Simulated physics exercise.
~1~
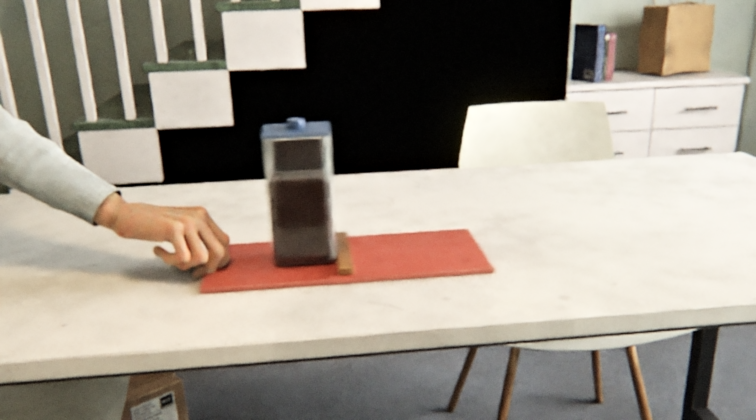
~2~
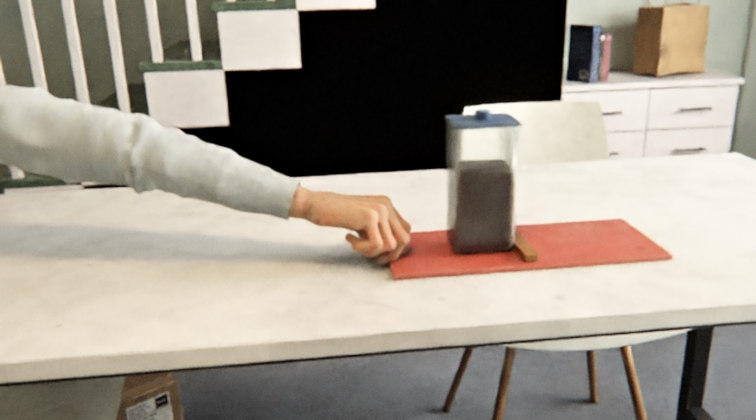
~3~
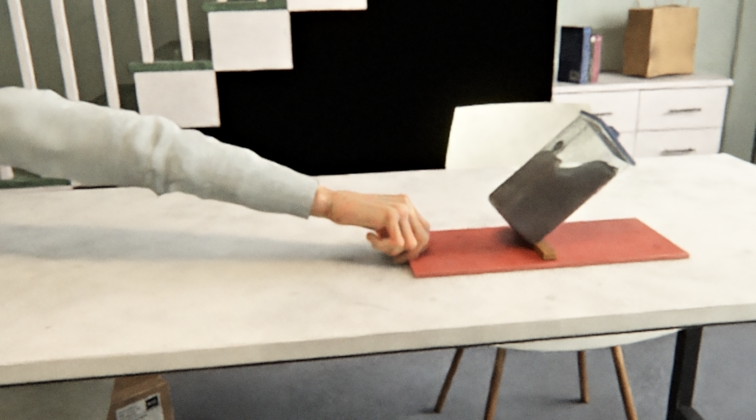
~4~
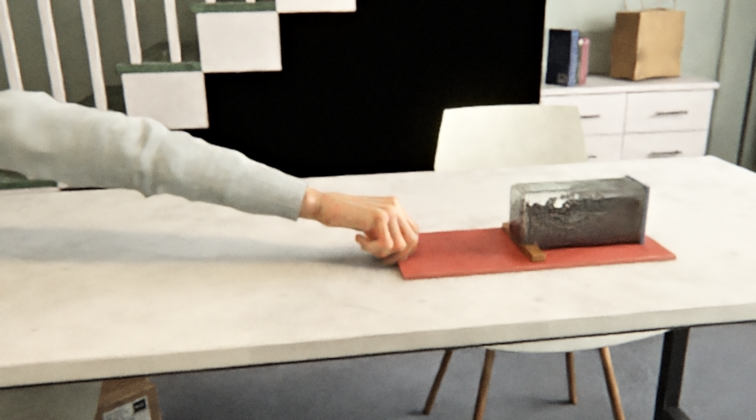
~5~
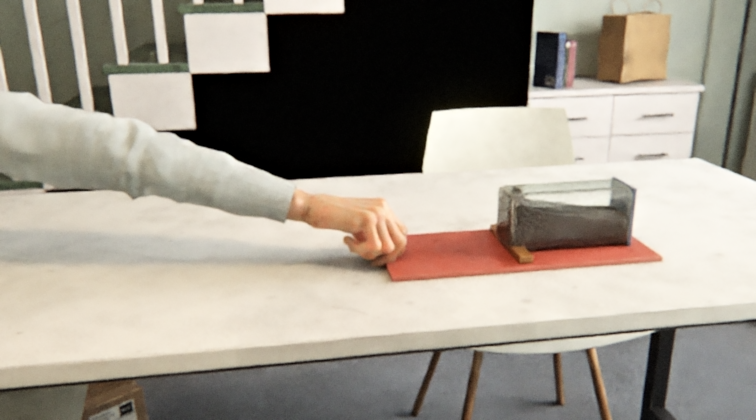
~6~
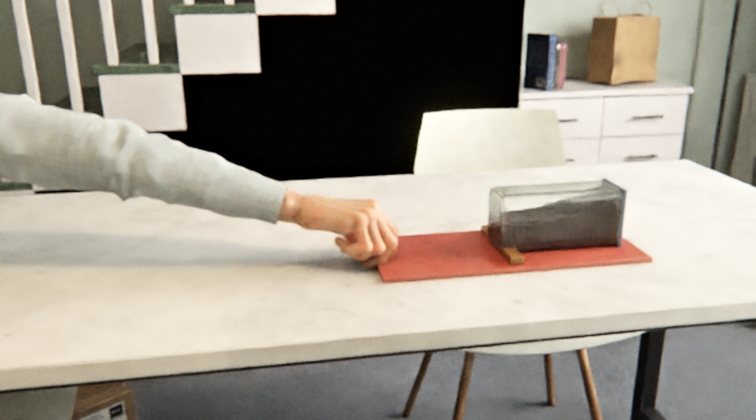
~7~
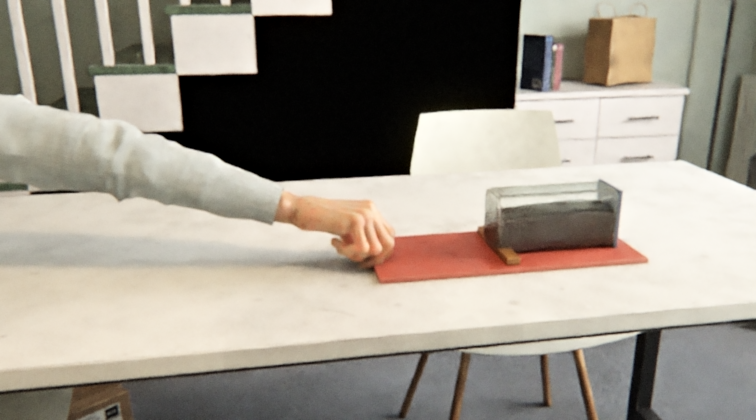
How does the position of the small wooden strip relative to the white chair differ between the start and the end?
At the start the wooden strip was to the left of the white chair, and by the end it had moved right along with the red board and was in front of the chair.
